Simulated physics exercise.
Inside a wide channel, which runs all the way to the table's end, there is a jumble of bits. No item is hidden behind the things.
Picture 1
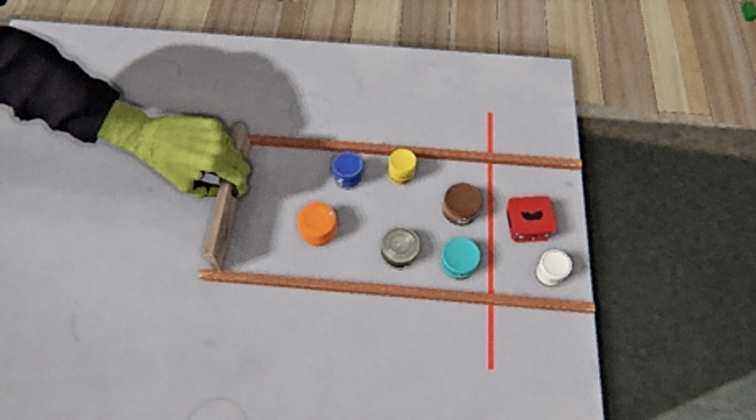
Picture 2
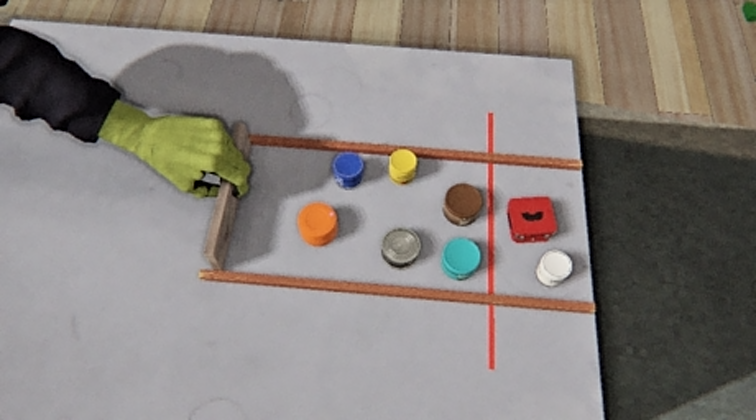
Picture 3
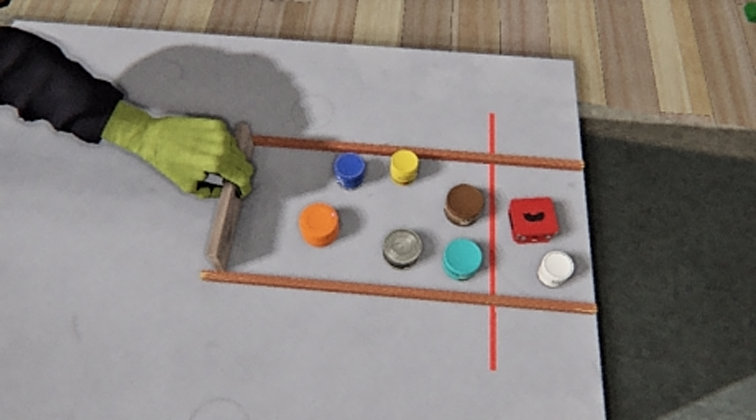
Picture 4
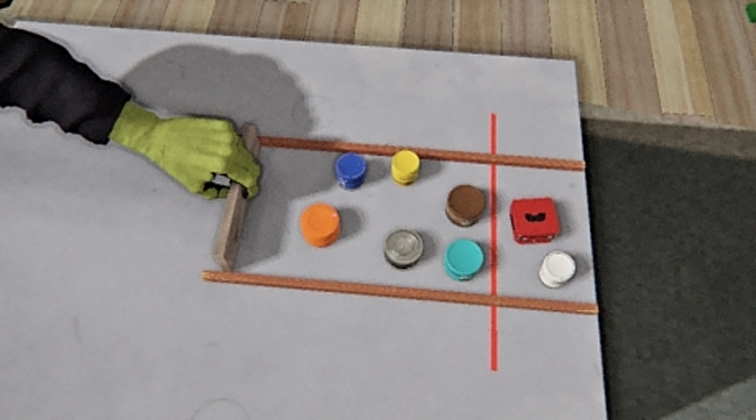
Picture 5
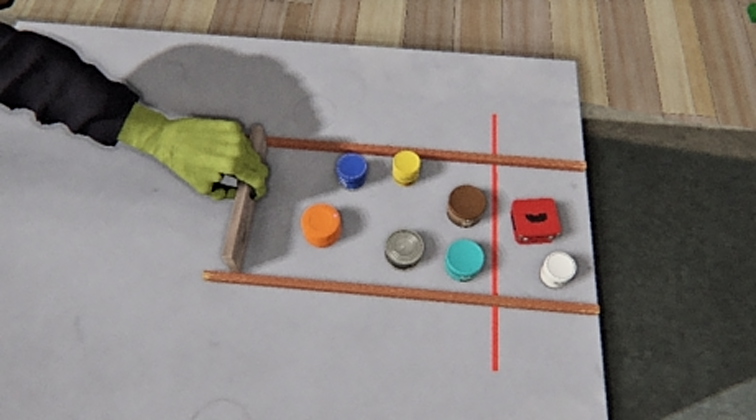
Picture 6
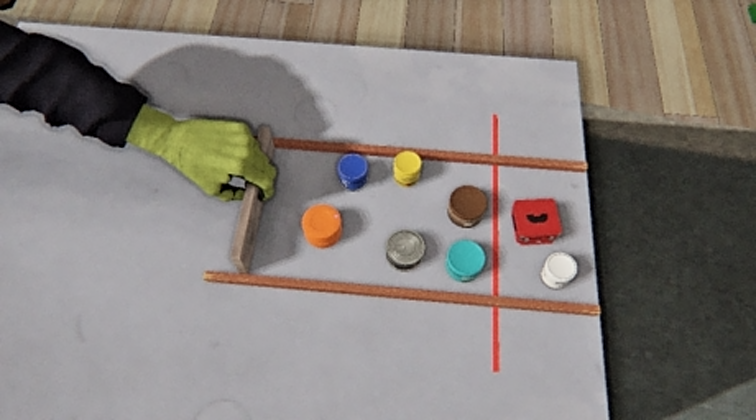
A green-gloved hand slides a wooden board slightly right toward colourful lidded tubs and a red case.
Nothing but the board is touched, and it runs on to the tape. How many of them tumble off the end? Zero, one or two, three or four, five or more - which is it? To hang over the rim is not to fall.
Answer: Zero.
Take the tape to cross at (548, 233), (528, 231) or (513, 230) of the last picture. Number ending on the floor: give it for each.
In that order 3, 2 and 0.
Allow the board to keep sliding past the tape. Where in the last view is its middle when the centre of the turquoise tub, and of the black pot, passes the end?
First near (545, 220), second near (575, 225).
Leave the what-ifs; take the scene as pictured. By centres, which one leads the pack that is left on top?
It is the white tin.
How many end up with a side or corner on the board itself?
3 are in contact with it.
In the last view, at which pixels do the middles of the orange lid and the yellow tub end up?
In the last picture they sit at about (516, 243) and about (533, 172).
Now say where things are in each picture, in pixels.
The first frame shows white tin (553, 269); red case (529, 220); brown tub (462, 205); board (229, 195); tape (490, 226).
The second frame shows red case (530, 220); orange lid (318, 225).
The third frame shows brown tub (464, 206); turquoise tub (462, 260).
The fourth frame shows white tin (556, 270); board (239, 197).
The fifth frame shows red case (534, 222); yellow tub (406, 169).
The sixth frame shows white tin (558, 271); red case (535, 222); brown tub (467, 207); board (255, 199); tape (496, 228).
Soon after, none off yet; white tin at rest near (558, 271); red case at rest near (535, 222); brown tub at rest near (467, 207).
Then, none off yet; white tin at rest near (558, 271); red case at rest near (535, 222); brown tub moved a little near (488, 209).
At rest, the number that fall off is zero.
